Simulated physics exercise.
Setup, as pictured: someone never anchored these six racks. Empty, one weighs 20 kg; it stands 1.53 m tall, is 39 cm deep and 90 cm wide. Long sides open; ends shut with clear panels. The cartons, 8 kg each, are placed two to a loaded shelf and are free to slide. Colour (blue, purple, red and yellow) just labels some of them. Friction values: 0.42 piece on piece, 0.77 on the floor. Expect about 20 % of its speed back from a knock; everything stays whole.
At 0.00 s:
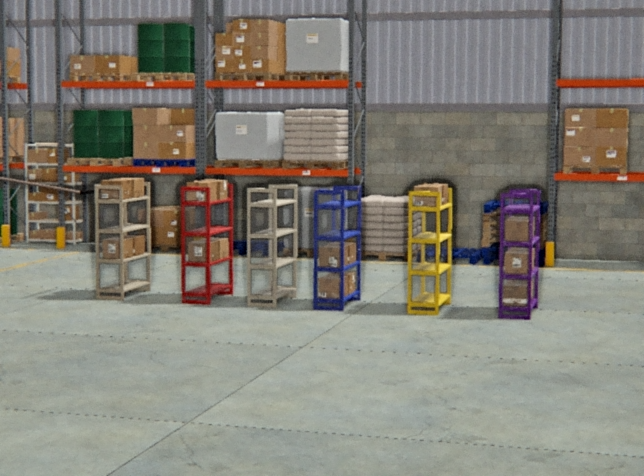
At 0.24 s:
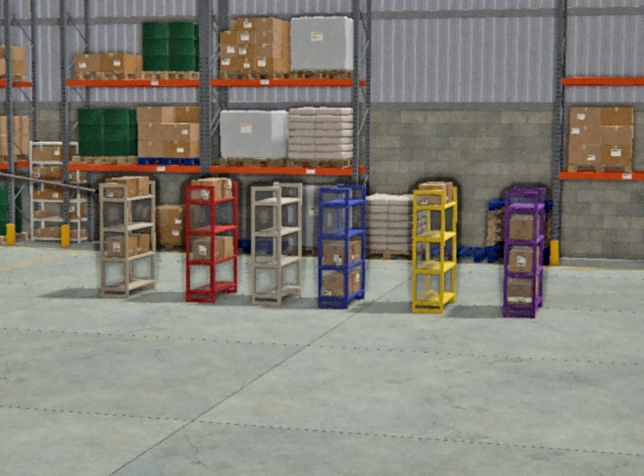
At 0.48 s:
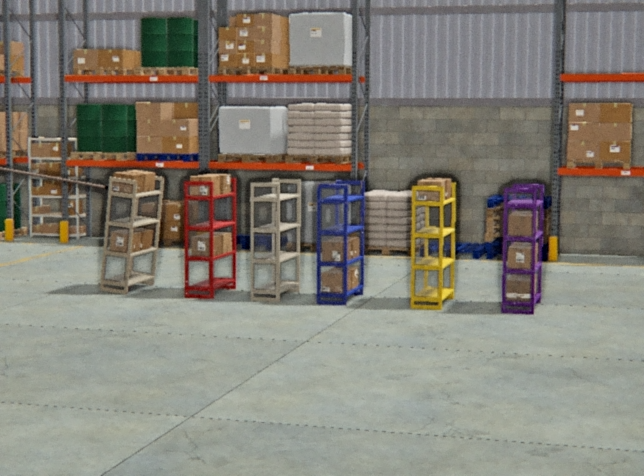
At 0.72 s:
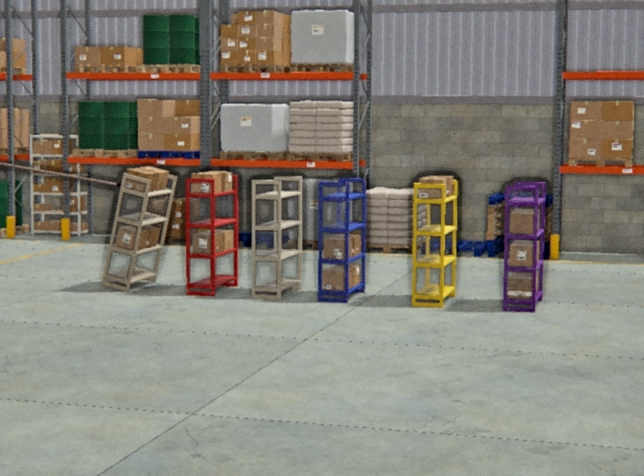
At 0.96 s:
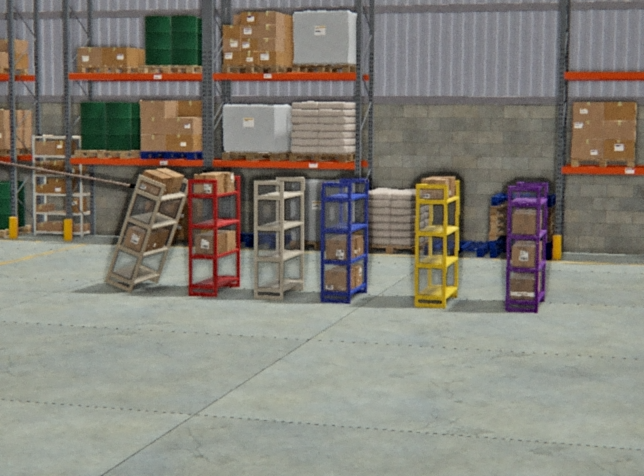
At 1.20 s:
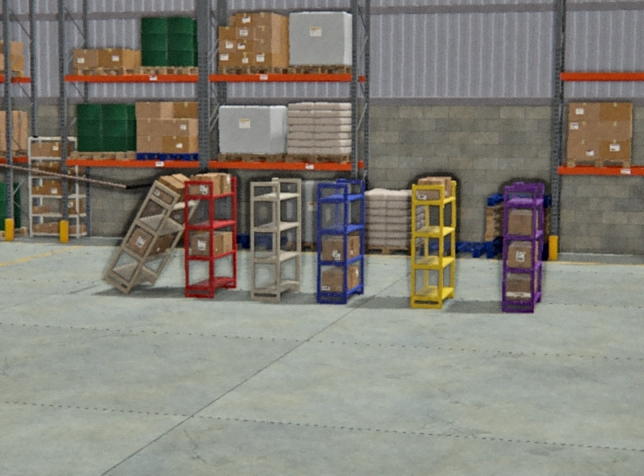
A pole pushed the leftmost beige shelf unit over to the right until it leaned close against the red one, its cartons tilting with it, while the other five units in the warehouse stood still.
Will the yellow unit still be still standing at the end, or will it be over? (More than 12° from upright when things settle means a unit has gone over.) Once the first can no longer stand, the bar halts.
Downed.
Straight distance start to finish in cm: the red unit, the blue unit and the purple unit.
Approx. shifts in cm - red: 90; blue: 100; purple: 120.
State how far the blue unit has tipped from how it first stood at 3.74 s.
My estimate is close to 60°.
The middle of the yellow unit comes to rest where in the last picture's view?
It ends up at about (505, 272) in the last picture.
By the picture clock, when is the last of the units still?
Somewhere near 5.5 seconds.
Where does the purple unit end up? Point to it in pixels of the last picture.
About (607, 295).
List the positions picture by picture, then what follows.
In the first picture (pixels give the middle of a visible side), pole end (81, 193) 16 cm from the first unit; yellow unit (424, 254); purple unit (516, 257); blue unit (329, 250); none of the others has stirred.
The second picture shows pole end (96, 191) 6 mm from the first unit; yellow unit (428, 252).
The third picture shows pole end (106, 188) pushing; yellow unit (427, 248); none of the others has stirred.
The fourth picture shows pole end (118, 185) pushing; yellow unit (428, 246); none of the others has stirred.
The fifth picture shows pole end (131, 186) pushing; yellow unit (431, 246); none of the others has stirred.
The sixth picture shows pole end (127, 188) stopped; yellow unit (427, 247); purple unit (519, 250); blue unit (332, 244); none of the others has stirred.
After 1.68 s, 4 cartons spilt or dropped; none of the 5 other units over, 1 disturbed; yellow unit unmoved; red unit 12° from how it stood.
After 2.56 s, 8 cartons spilt or dropped; 3 of the 5 other units over; yellow unit unmoved; red unit 48° from how it stood.
After 3.74 s, 12 cartons spilt or dropped; 5 of the 5 other units over; yellow unit 42° from how it stood; red unit 64° from how it stood.
After 4.28 s, 16 cartons spilt or dropped; 5 of the 5 other units over; yellow unit 69° from how it stood; purple unit lying flat.
In the end (5.5 s), 16 cartons spilt or dropped; 5 of the 5 other units over; yellow unit 71° from how it stood; purple unit lying flat; blue unit 71° from how it stood. Not one is left standing. From the last view, middles, yellow unit near (505, 272), purple unit near (607, 295).
